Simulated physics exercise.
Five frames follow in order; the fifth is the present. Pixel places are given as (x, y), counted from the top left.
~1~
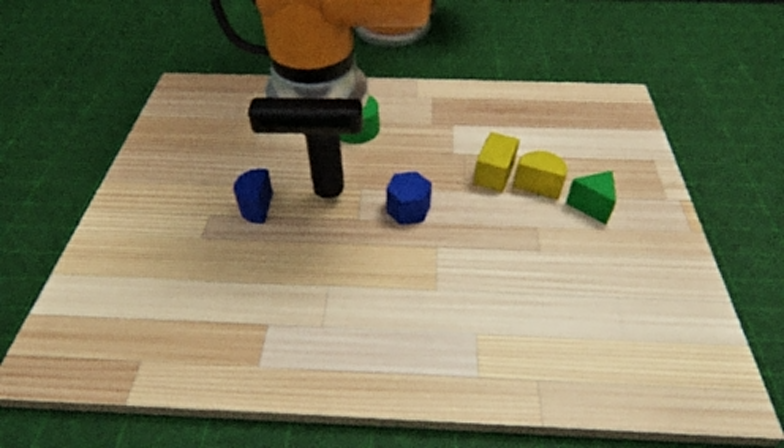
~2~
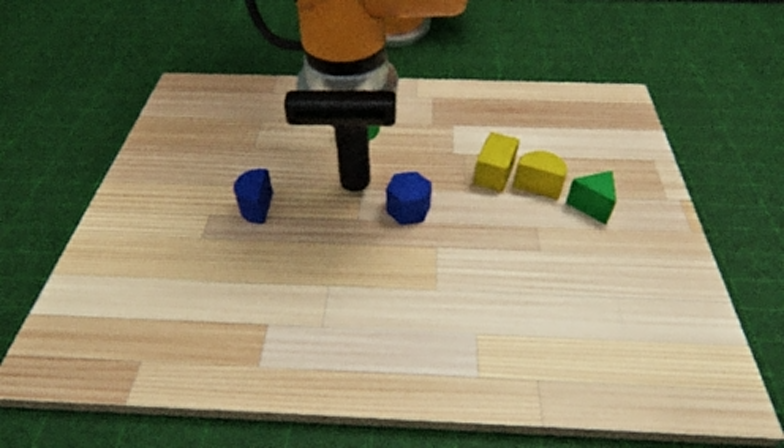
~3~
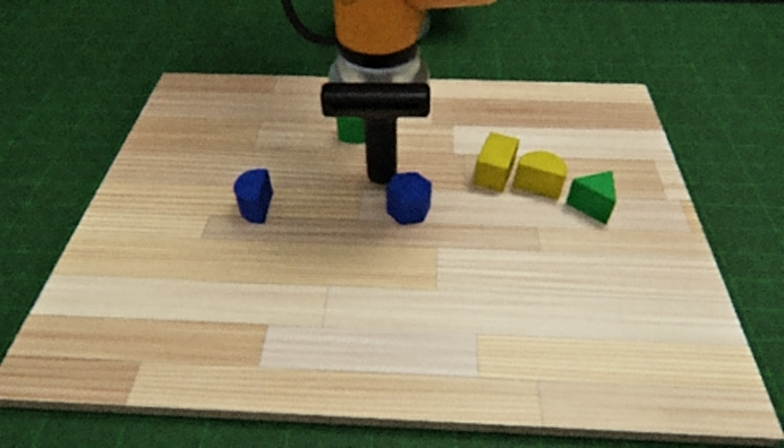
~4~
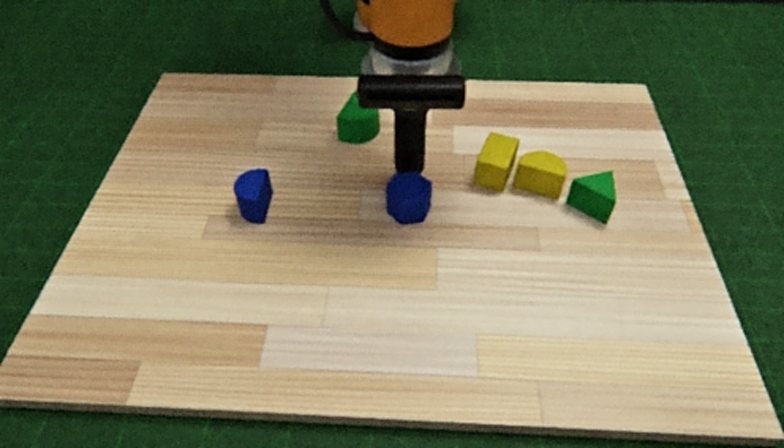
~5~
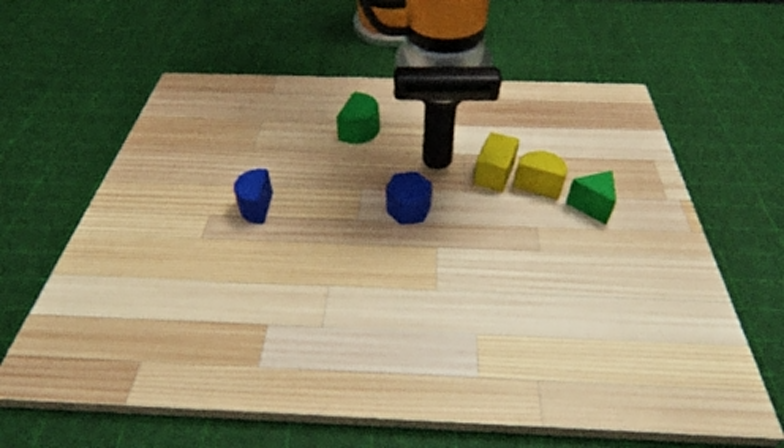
An orange robotic arm holding a black T-shaped tool reaches over a light wooden board on a green surface, seen from a fixed, raised viewpoint. Two blue blocks sit left and centre, a green one stands farther back, and two yellow blocks and a green three-sided one line up at right. The arm moves the tool steadily rightward and slightly back, passing behind the blue six-sided block, while every block stays still.
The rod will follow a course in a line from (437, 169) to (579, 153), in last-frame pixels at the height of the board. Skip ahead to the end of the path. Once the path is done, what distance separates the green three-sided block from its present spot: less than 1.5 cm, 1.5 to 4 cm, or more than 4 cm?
The best fit is 1.5 to 4 cm.
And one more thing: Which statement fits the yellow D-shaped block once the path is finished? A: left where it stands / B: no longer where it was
B.
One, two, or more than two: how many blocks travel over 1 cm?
Three or more blocks.
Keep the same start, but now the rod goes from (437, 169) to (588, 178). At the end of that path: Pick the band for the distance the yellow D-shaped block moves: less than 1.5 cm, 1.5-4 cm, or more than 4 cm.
It gets moved over 4 cm.
What follows on the original path. One third of the way, rod (487, 155); yellow rectangle (518, 151), turned 25° clockwise; yellow D-shaped block (554, 164).
Two thirds of the way, rod (534, 149); yellow rectangle (543, 155), turned 50° clockwise; yellow D-shaped block (576, 174), turned 15° anticlockwise; green three-sided block (615, 193), turned 15° anticlockwise.
At the end, rod (581, 144); blue six-sided block still; yellow rectangle (544, 155), turned 55° clockwise; yellow D-shaped block (576, 175), turned 15° anticlockwise; green three-sided block (616, 194), turned 20° anticlockwise.
